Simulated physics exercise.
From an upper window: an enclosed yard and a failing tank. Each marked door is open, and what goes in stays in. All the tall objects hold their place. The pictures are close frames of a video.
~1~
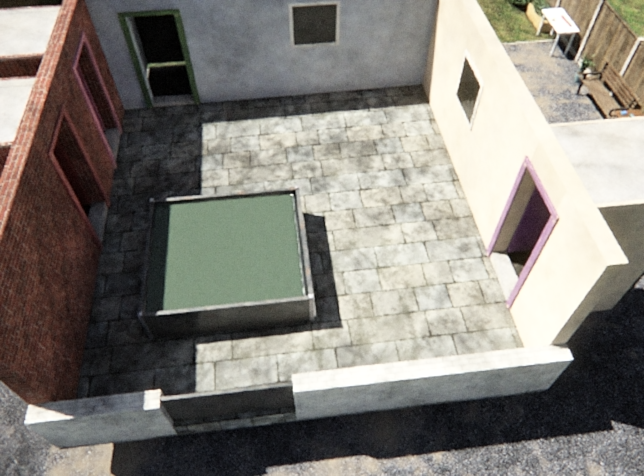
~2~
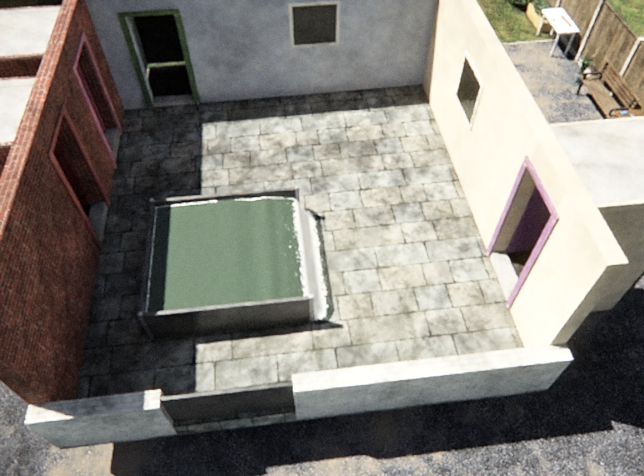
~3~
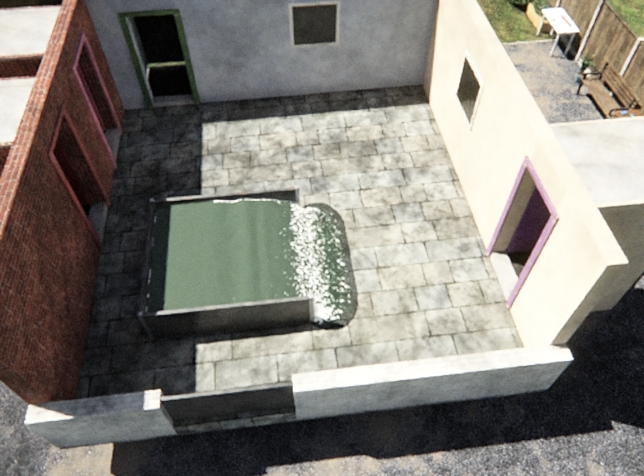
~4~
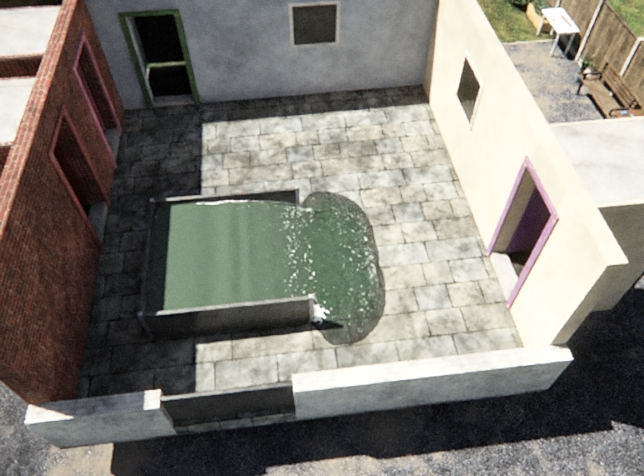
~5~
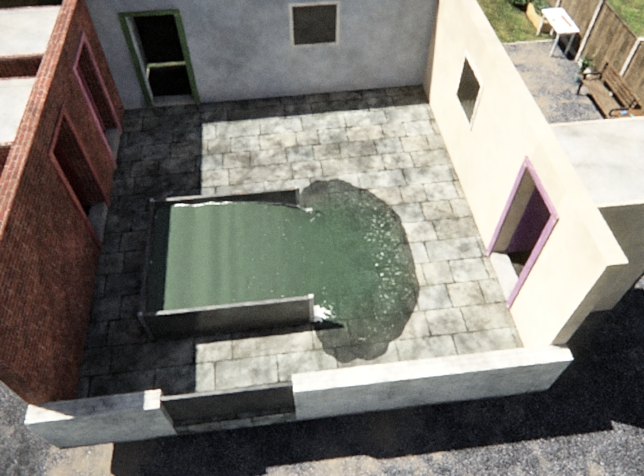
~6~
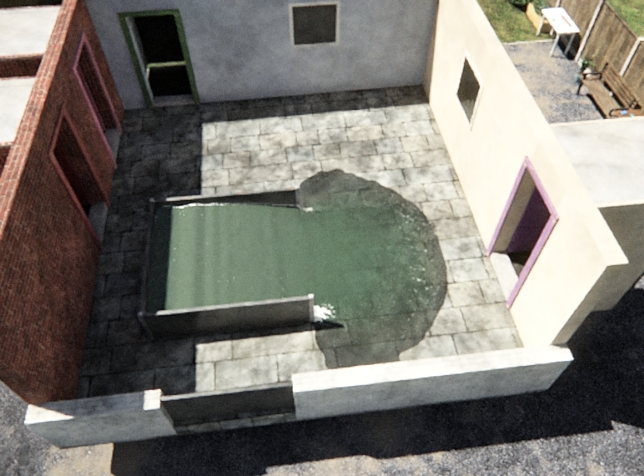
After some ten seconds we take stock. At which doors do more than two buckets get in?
One by one: The purple door takes more than that; the pink door stays under that; the red door stays under that; the green door stays under that.
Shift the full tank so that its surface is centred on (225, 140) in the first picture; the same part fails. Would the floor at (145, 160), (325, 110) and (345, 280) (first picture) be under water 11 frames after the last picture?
In that order: No water, under water, free of water.
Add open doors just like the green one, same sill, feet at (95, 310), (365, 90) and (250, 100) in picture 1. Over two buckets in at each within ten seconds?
In that order: Is under, lets more in, keeps below it.
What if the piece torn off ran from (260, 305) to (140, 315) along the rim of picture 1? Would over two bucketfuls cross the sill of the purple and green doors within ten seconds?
Then: The purple one keeps below it, the green one takes more.
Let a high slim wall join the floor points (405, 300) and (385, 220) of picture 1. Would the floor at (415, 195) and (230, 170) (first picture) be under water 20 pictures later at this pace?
As listed: Flooded, free of water.
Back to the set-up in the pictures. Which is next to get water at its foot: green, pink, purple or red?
First comes the door marked purple.
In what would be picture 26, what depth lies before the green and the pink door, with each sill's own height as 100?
In turn 0 and 0 per cent.
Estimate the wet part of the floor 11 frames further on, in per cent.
Close to 40 %.
A moment on, water covers 35 % of the floor; the purple door under two buckets in, the pink door not reached, the red door not reached, the green door not reached.
Next, water covers 40 % of the floor; the purple door over two buckets in, the pink door not reached, the red door not reached, the green door not reached.
Then, water covers 45 % of the floor; the purple door far over two buckets in, the pink door not reached, the red door not reached, the green door not reached.
Later, water covers 80 % of the floor; the purple door far over two buckets in, the pink door not reached, the red door not reached, the green door wet at the sill, nothing in.
In the end, water covers 95 % of the floor; the purple door far over two buckets in, the pink door wet at the sill, nothing in, the red door wet at the sill, nothing in, the green door under two buckets in.
